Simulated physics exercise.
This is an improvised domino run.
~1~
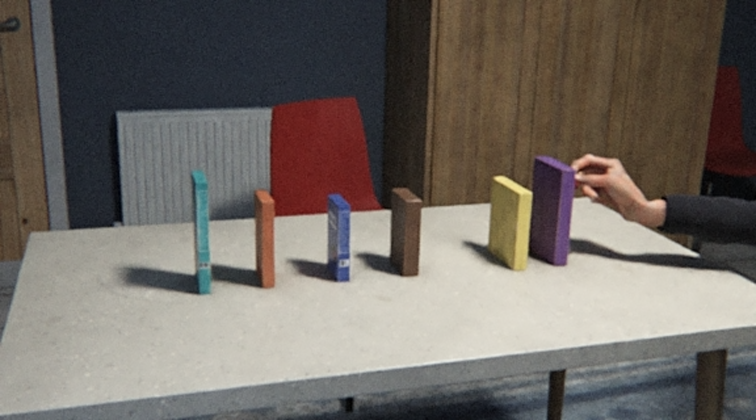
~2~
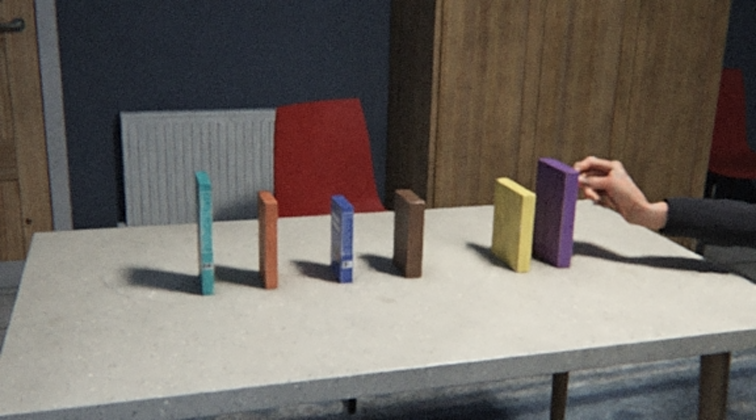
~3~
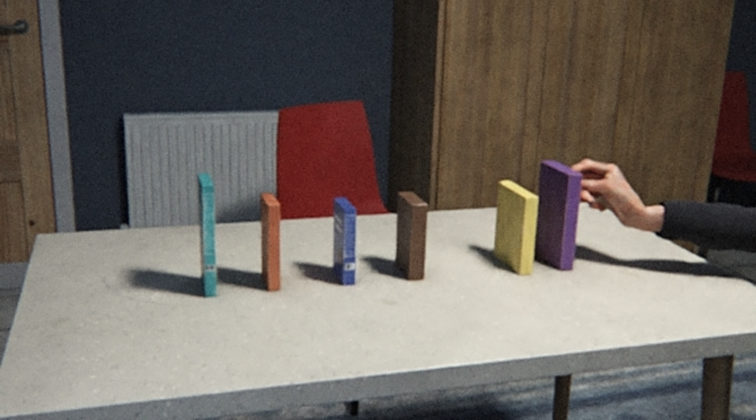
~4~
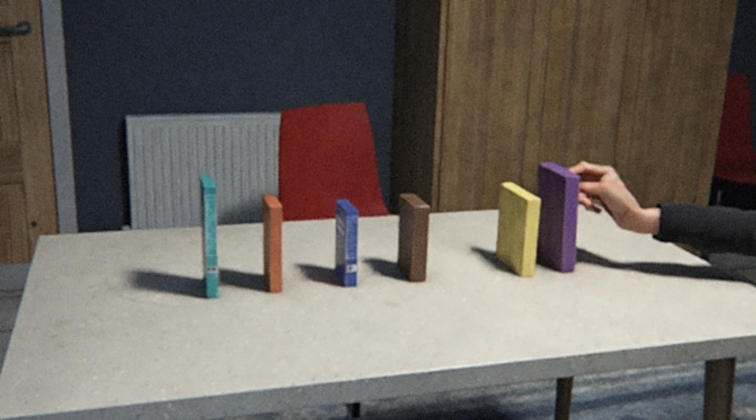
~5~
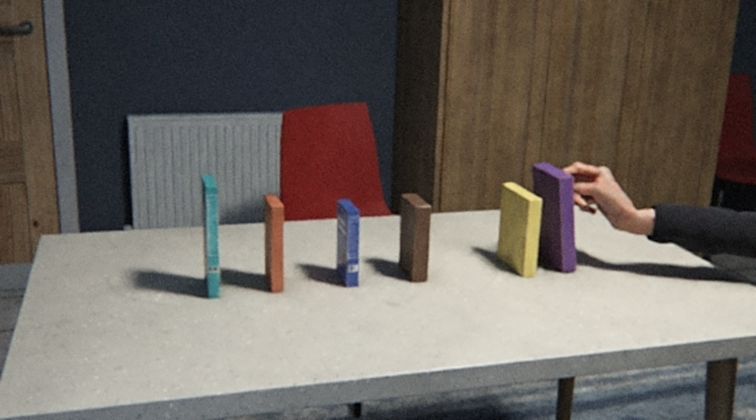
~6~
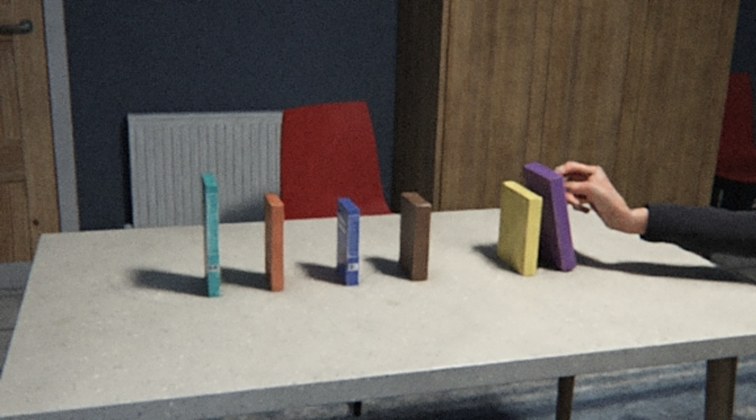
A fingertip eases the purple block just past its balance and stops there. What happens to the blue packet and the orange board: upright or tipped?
The blue packet stays upright and the orange board stays upright.
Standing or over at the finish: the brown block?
The brown block is still upright.
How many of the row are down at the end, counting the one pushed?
In all, 2.
Then, 0.30 s later than the last frame, purple block 51° over; yellow block tilted by 39°.
Then, 0.40 s later than the last frame, purple block 92° over; yellow block on its side.
When it is over, lying over on the table, yellow block; the other 3 as before. End places, in pixels of the last picture, blue packet near (348, 241), orange board near (274, 242).
